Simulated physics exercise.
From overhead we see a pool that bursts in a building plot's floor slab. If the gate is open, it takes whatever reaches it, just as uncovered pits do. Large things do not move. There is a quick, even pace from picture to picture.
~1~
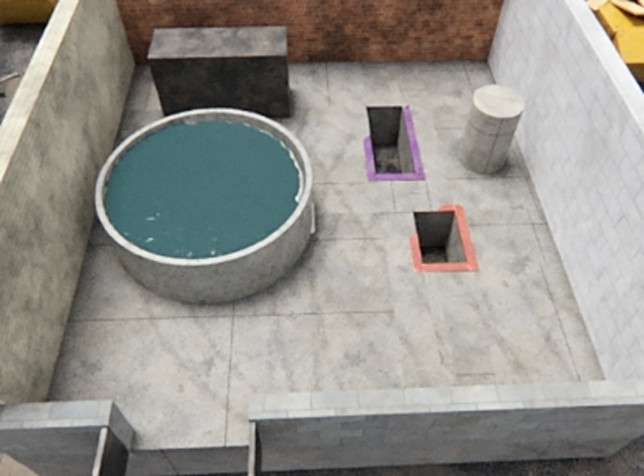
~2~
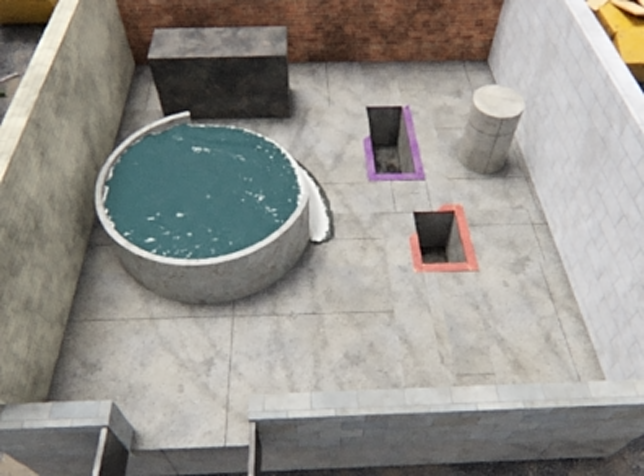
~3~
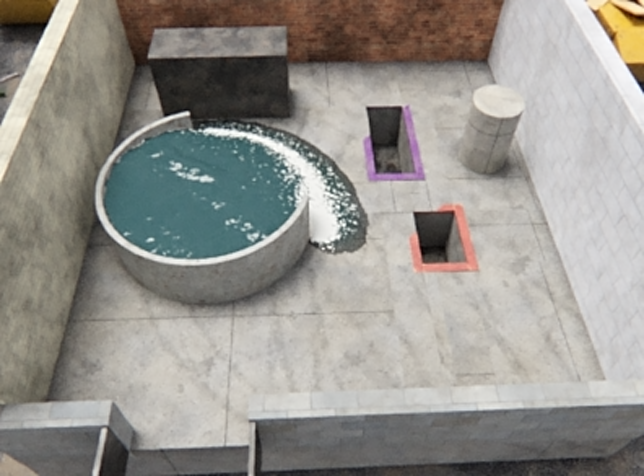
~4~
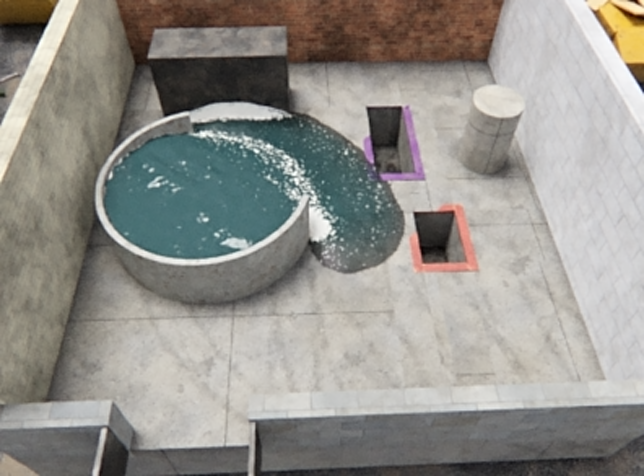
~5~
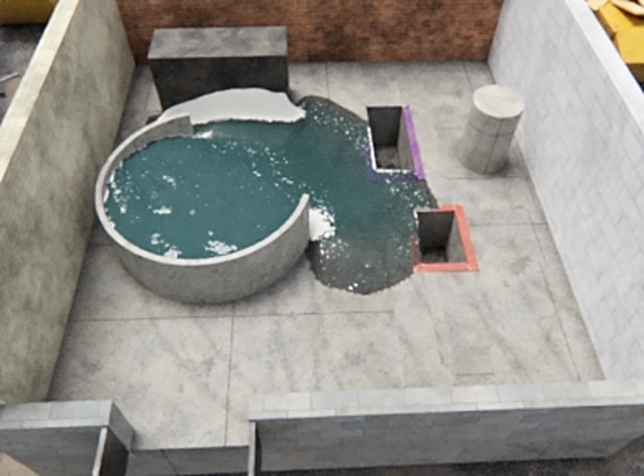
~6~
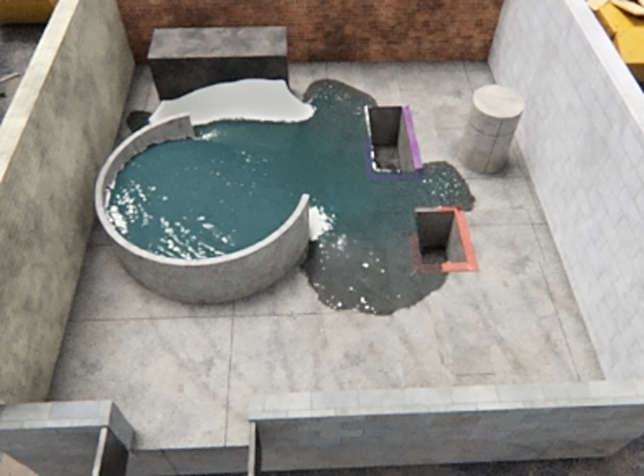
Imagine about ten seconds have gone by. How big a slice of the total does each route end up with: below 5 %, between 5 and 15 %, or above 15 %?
The gate pulls in barely a drop - beneath five per cent; the red pit pulls in a so-so amount - five to fifteen per cent; the purple pit pulls in a good deal - past fifteen per cent.
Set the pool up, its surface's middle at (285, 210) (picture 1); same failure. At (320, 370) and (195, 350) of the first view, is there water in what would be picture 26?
Going point by point, I get high and dry then high and dry.
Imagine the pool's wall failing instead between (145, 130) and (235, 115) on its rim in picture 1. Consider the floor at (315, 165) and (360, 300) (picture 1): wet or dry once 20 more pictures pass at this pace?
In order: Swamped and spared.
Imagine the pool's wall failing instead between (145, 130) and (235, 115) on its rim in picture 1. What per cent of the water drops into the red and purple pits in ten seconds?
Per cent: Red 6, purple 30.
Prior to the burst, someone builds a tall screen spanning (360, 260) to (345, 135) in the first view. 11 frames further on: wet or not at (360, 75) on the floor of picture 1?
Verdict: The spot is submerged.
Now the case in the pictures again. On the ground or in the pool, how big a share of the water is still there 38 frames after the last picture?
Near 46 in a hundred.
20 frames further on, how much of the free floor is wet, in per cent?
Estimated share: Around 70 %.
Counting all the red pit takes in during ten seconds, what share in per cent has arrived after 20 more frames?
55 %.
A moment on, water covers 40 % of the floor; the gate 0 %, the red pit 3 %, the purple pit 9 %.
Next, water covers 50 % of the floor; the gate 0 %, the red pit 4 %, the purple pit 22 %.
Then, water covers 70 % of the floor; the gate 0 %, the red pit 5 %, the purple pit 34 %.
Later, water covers 85 % of the floor; the gate 1 %, the red pit 8 %, the purple pit 47 %.
In the end, water covers 95 % of the floor; the gate 2 %, the red pit 10 %, the purple pit 55 %.
